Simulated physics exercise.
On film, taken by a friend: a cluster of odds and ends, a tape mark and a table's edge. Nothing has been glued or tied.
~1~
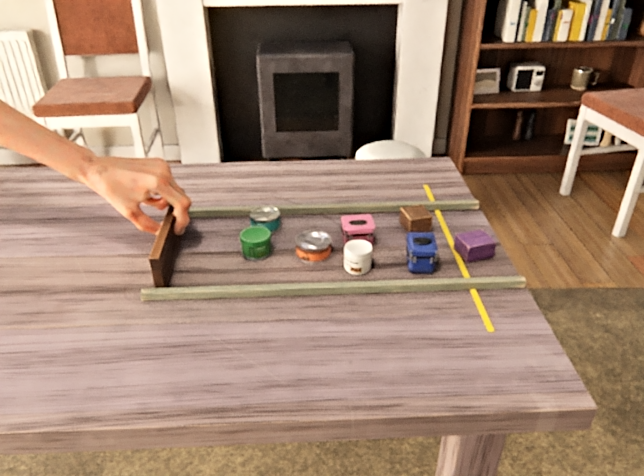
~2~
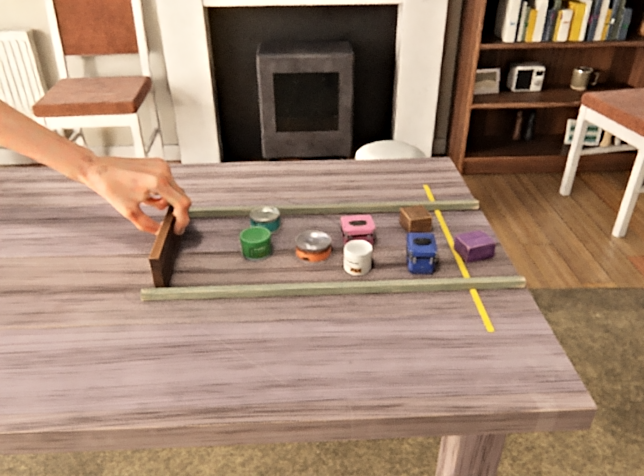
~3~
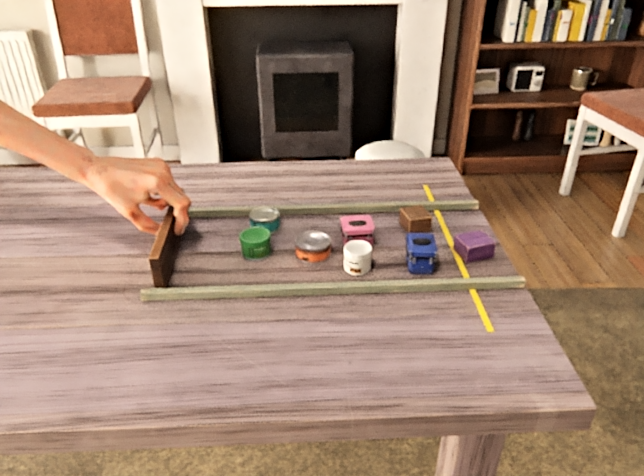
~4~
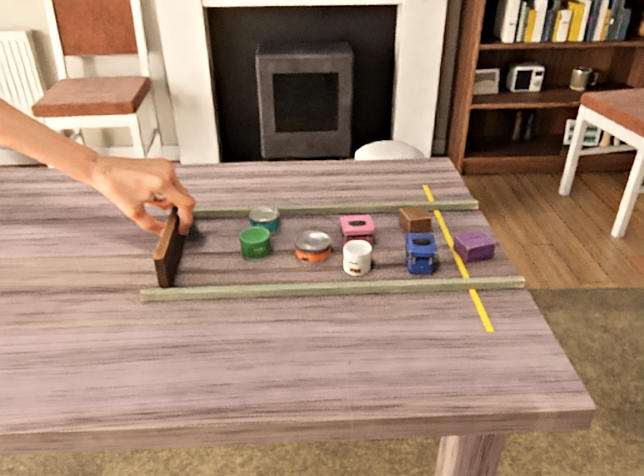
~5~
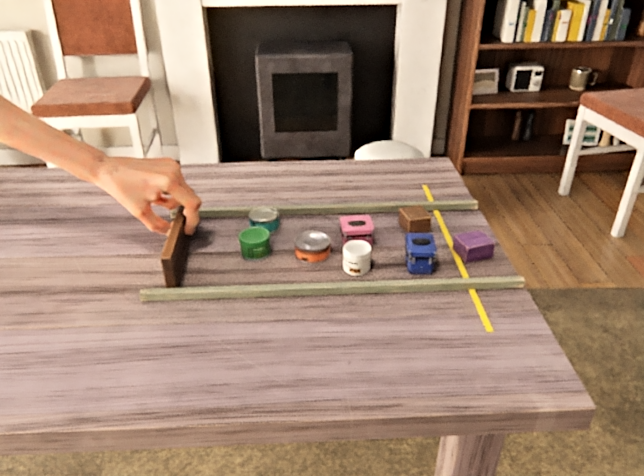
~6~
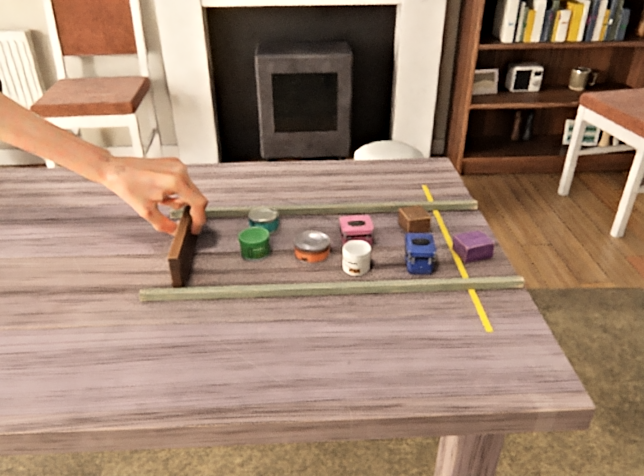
A hand holding a dark board upright between two pale strips moved it slightly to the right across the wooden table, while the small colourful tins and blocks and the yellow tape stayed still.
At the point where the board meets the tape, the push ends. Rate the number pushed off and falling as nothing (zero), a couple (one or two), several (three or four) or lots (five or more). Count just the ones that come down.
It is a couple.
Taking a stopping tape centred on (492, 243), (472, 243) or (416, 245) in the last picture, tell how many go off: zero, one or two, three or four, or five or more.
In order of the three spots, it's 5 or more, then at least five, then no fall at all.
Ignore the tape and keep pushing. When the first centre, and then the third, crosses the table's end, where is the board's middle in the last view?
At (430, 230) for the first, at (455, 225) for the third.
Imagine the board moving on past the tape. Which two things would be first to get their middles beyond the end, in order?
The purple block and then the brown block.
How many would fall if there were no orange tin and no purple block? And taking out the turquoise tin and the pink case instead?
First 0, then 1.
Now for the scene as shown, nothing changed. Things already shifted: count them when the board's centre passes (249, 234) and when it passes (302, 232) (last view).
At the one place 2, at the other 5.
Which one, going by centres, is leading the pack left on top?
The brown block ends nearest.
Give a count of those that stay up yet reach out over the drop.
Tally: 4.
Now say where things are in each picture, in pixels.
Purple block (475, 246); brown block (416, 219); blue case (421, 252); board (171, 235); tape (452, 244), in the first frame.
Brown block (416, 220); turquoise tin (265, 220), in the second frame.
Blue case (421, 253); green tin (256, 244), in the third frame.
Purple block (474, 246); white tub (357, 258), in the fourth frame.
Brown block (415, 220); orange tin (312, 247), in the fifth frame.
Purple block (473, 246); brown block (414, 220); blue case (420, 253); board (188, 235); tape (450, 244), in the sixth frame.
Soon after, none off yet; purple block at rest near (473, 246); brown block at rest near (414, 220); blue case at rest near (420, 253).
Then, none off yet; purple block at rest near (473, 246); brown block moving near (422, 219); blue case moved about its own width near (447, 260).
At rest, the number that fall off is one or two; fallen, purple block.
